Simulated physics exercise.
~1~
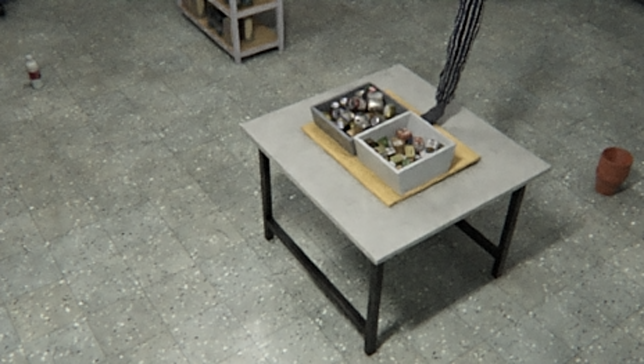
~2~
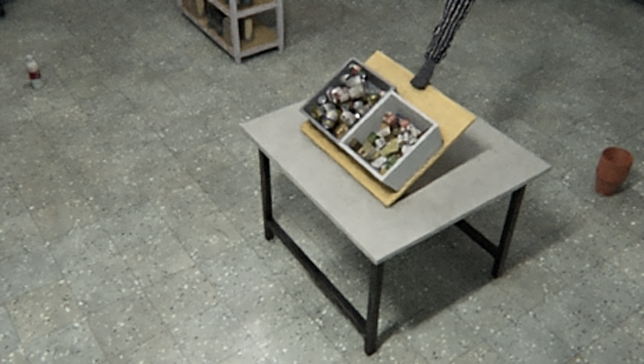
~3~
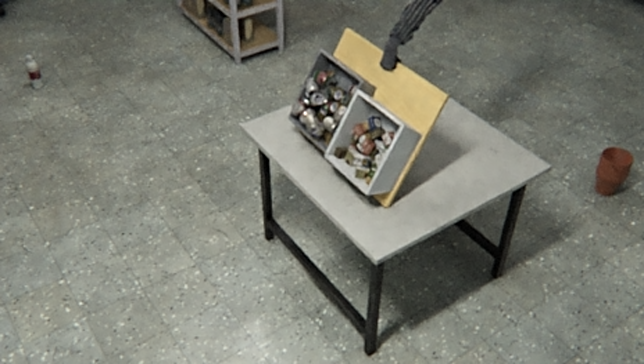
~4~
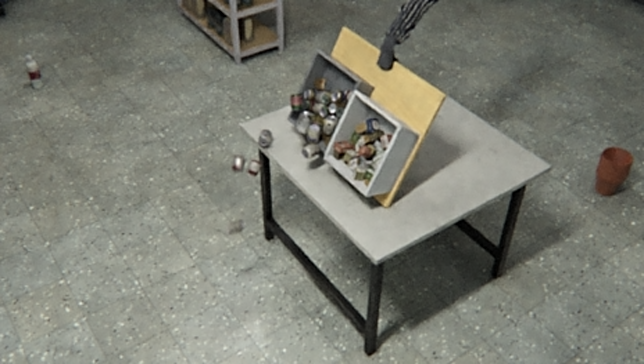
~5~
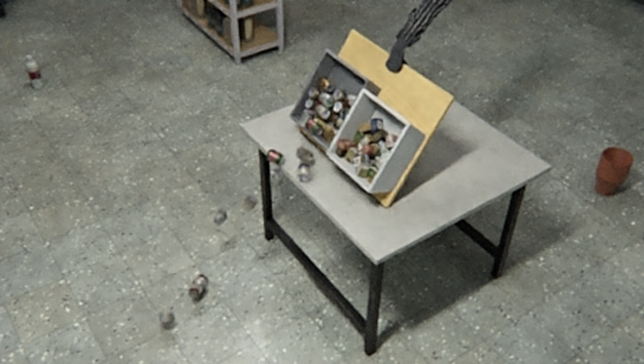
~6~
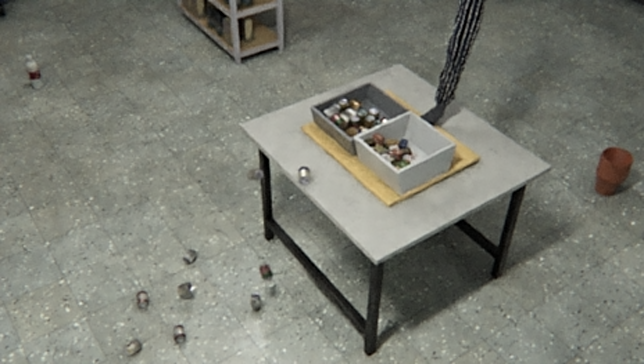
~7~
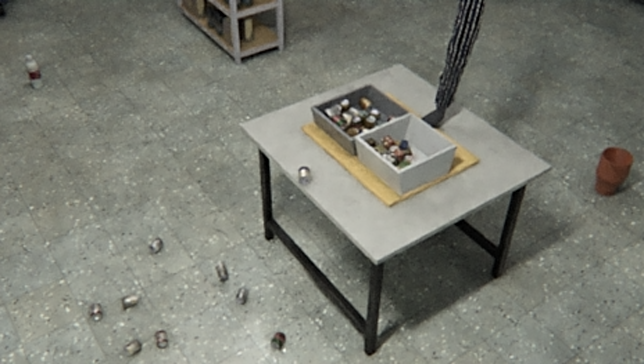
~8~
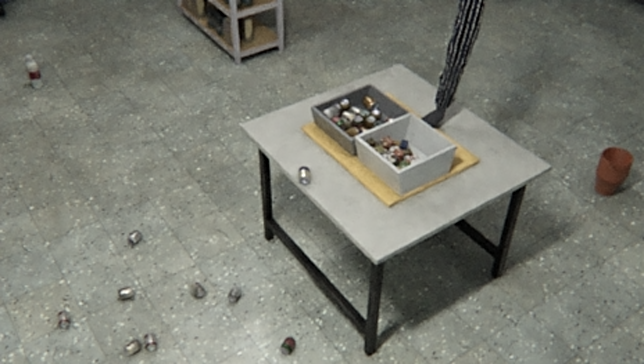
On a speckled floor, a table holds a shelf board carrying a grey crate of mini cans and a white crate of small cartons, with a dark mechanical arm at the board's far edge. The arm raises that edge, tipping the board and both crates steeply to the left. The contents slide toward the low side, and cans spill from the grey crate, tumbling over the table edge. The arm then lowers the board flat again as the fallen cans roll across the floor. Several lie scattered there, one rests on the tabletop, and the white crate keeps its load.
